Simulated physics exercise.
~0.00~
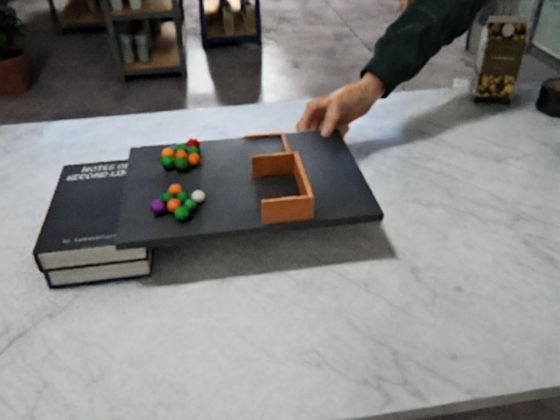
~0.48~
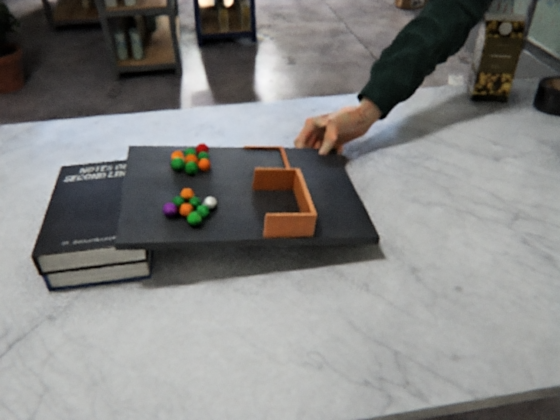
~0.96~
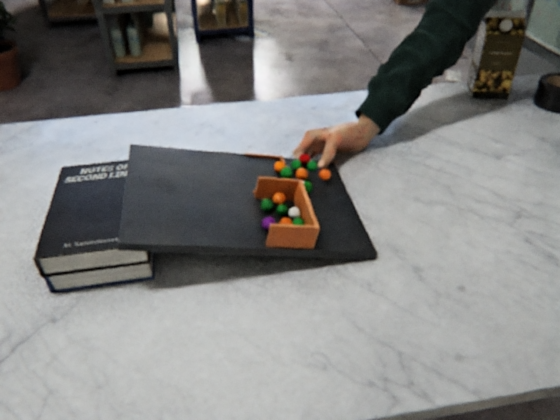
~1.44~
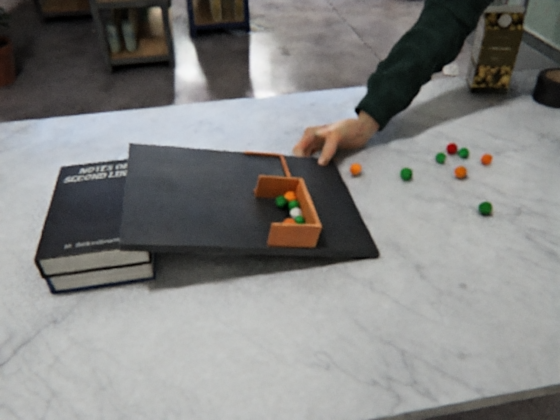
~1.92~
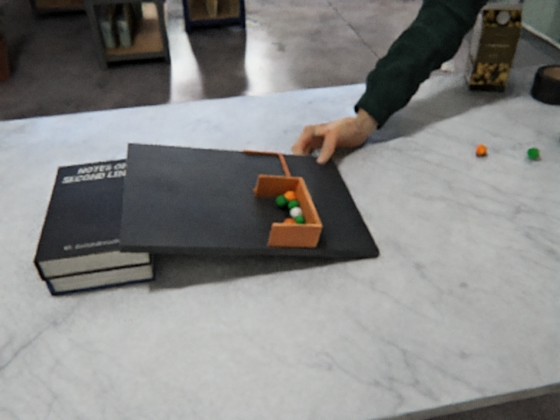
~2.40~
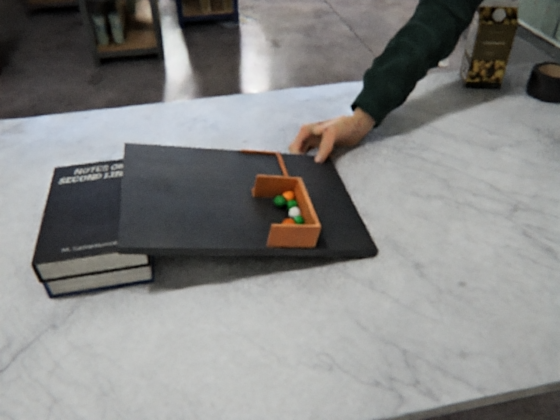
On a marble table, a hand lowers a book-propped board; nearer balls roll into an orange barrier, farther ones roll right off.
